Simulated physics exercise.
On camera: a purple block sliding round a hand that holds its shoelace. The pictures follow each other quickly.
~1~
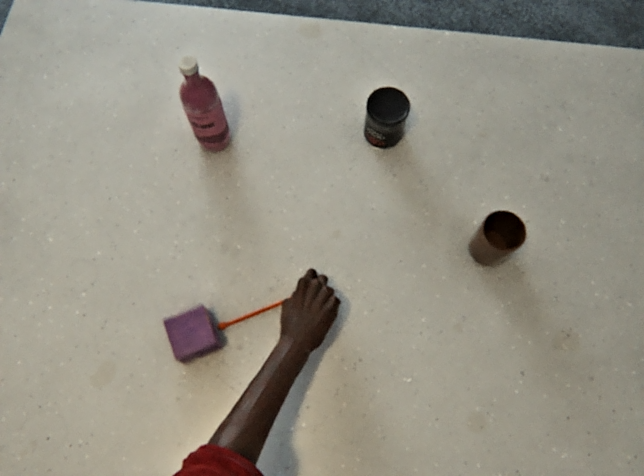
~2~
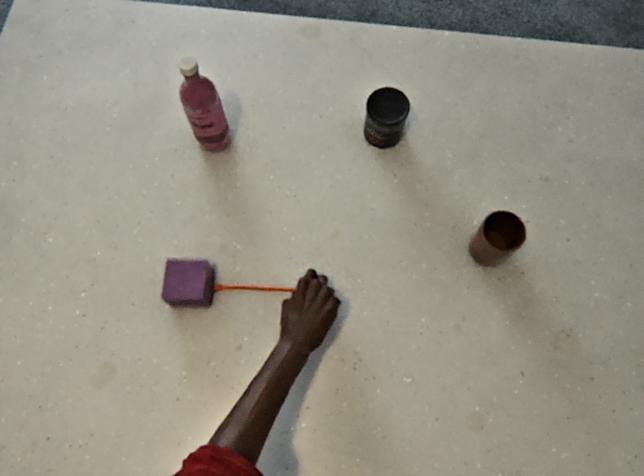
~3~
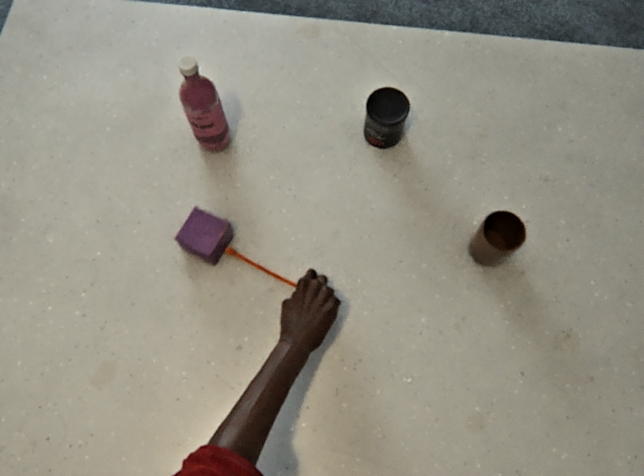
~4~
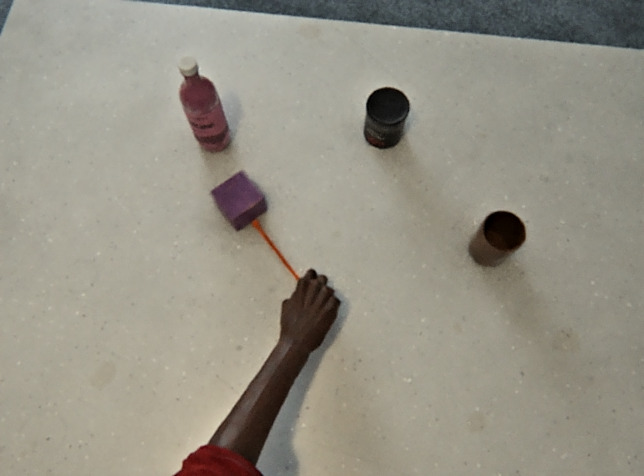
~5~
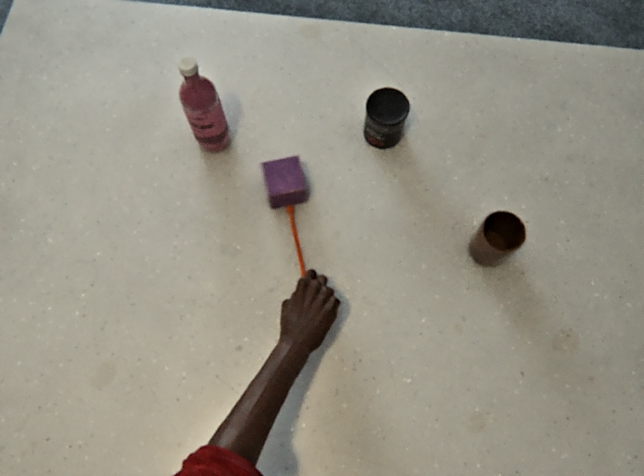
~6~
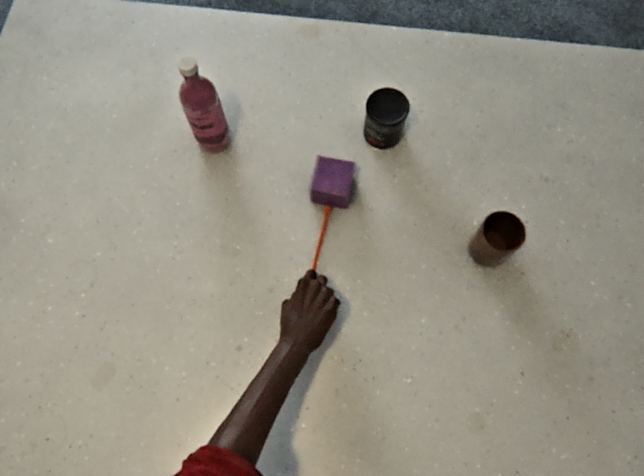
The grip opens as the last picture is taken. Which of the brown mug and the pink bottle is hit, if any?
The brown mug is struck. The pink bottle remains clear.
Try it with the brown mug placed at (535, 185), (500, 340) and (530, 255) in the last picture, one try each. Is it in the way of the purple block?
First try: It stays untouched; second try: It escapes; third try: It is touched.
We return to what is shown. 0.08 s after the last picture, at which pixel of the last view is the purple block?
Around (424, 214).
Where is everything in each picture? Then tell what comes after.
Purple block (190, 332); brown mug (505, 230); pink bottle (187, 61); black tin (389, 105), in the first picture.
Purple block (184, 279), in the second picture.
Purple block (202, 231), in the third picture.
Purple block (237, 194), in the fourth picture.
Purple block (283, 175), in the fifth picture.
Purple block (333, 175); brown mug (504, 231); pink bottle (186, 62); black tin (388, 106); going round clockwise, in the sixth picture.
Then, 0.08 s after the last picture, block near (424, 214).
Then, 0.20 s after the last picture, block near (474, 222); brown mug pushed aside.
At rest, block near (482, 219); brown mug pushed aside. The brown mug gets hit and the pink bottle escapes it.
